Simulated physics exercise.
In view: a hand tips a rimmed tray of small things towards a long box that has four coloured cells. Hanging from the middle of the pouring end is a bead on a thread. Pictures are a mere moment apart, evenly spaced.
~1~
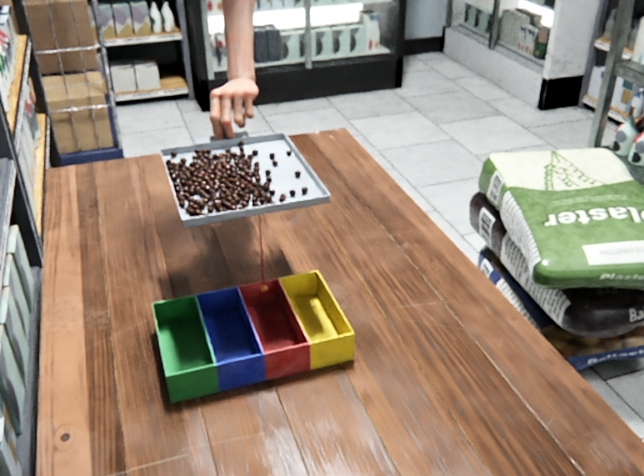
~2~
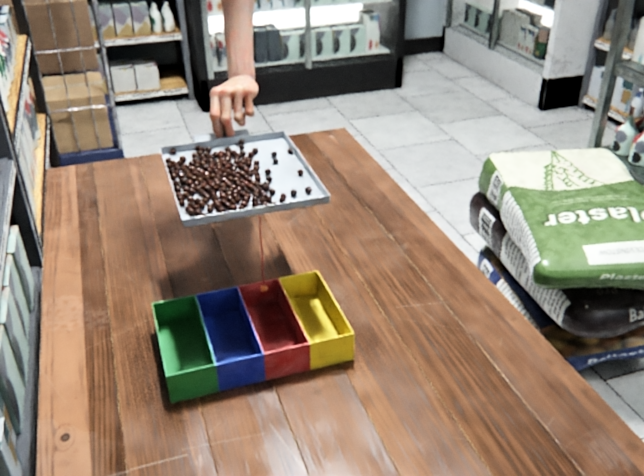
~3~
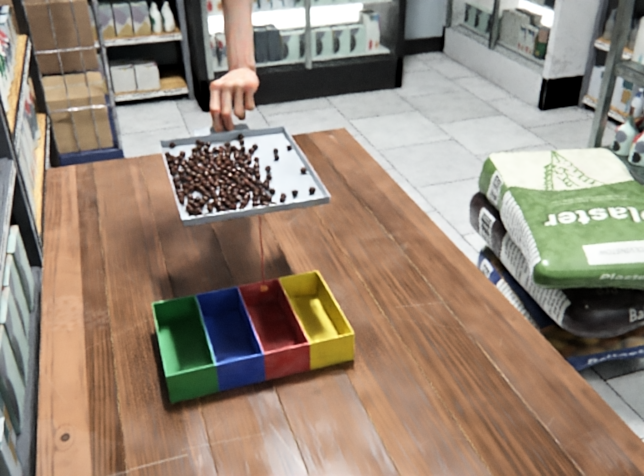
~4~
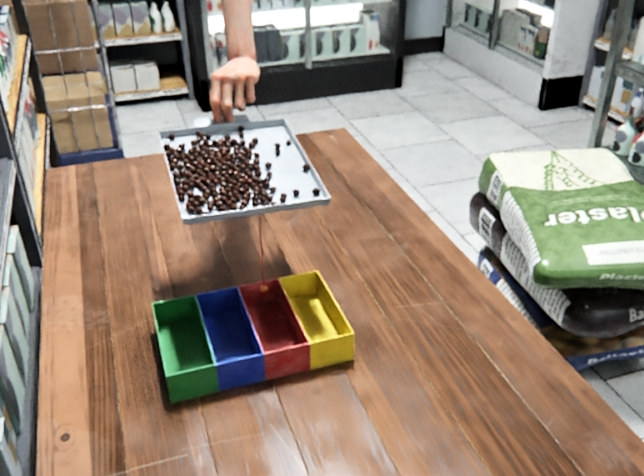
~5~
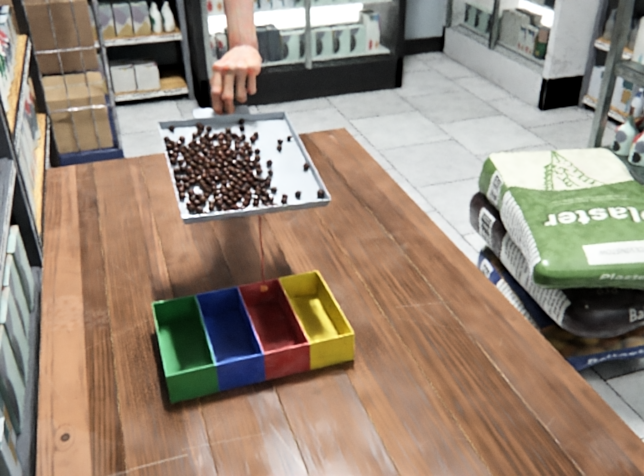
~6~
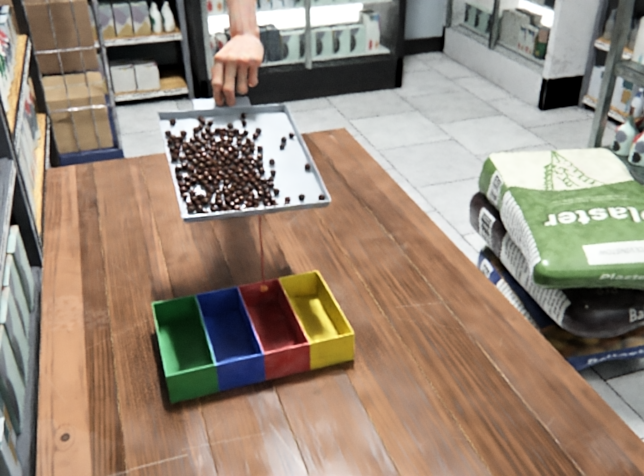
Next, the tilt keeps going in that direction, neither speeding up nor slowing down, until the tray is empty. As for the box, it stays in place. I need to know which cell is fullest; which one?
That is the yellow cell.
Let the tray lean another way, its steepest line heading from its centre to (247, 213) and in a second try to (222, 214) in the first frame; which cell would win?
That blue cell, then the cell in blue.
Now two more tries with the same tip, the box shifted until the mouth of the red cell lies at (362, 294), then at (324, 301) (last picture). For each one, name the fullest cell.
The blue cell first, the red one second.
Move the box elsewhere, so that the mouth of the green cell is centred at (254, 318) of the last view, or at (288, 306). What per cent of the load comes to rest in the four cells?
It comes to about 100 per cent the first time and about 80 per cent the second.
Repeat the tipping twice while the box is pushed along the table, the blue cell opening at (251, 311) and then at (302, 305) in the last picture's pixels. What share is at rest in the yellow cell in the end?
First position: Some 40 %; second position: Some 0 %.
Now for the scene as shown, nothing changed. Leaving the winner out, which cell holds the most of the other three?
Second comes the red one.
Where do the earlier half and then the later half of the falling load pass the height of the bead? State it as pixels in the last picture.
Around (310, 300) and then (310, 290).
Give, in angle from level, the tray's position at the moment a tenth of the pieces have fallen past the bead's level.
Approx. 70° from level.
Just after the last frame, tray tipped steeply; the larger part on the tray; just a few in the yellow cell; about a tenth falling or outside the box.
A moment on, tray tipped right over; about a tenth on the tray; roughly a third in the yellow cell; about a tenth in the red cell; about a tenth in the blue cell; roughly a third falling or outside the box.
Further on, tray tipped past a quarter turn; roughly half in the yellow cell; roughly a quarter in the red cell; about a tenth in the blue cell; roughly a quarter falling or outside the box.
When it is over, tray tipped past a quarter turn; roughly half in the yellow cell; roughly a quarter in the red cell; about a tenth in the blue cell; not one in the green cell; roughly a quarter outside the box.
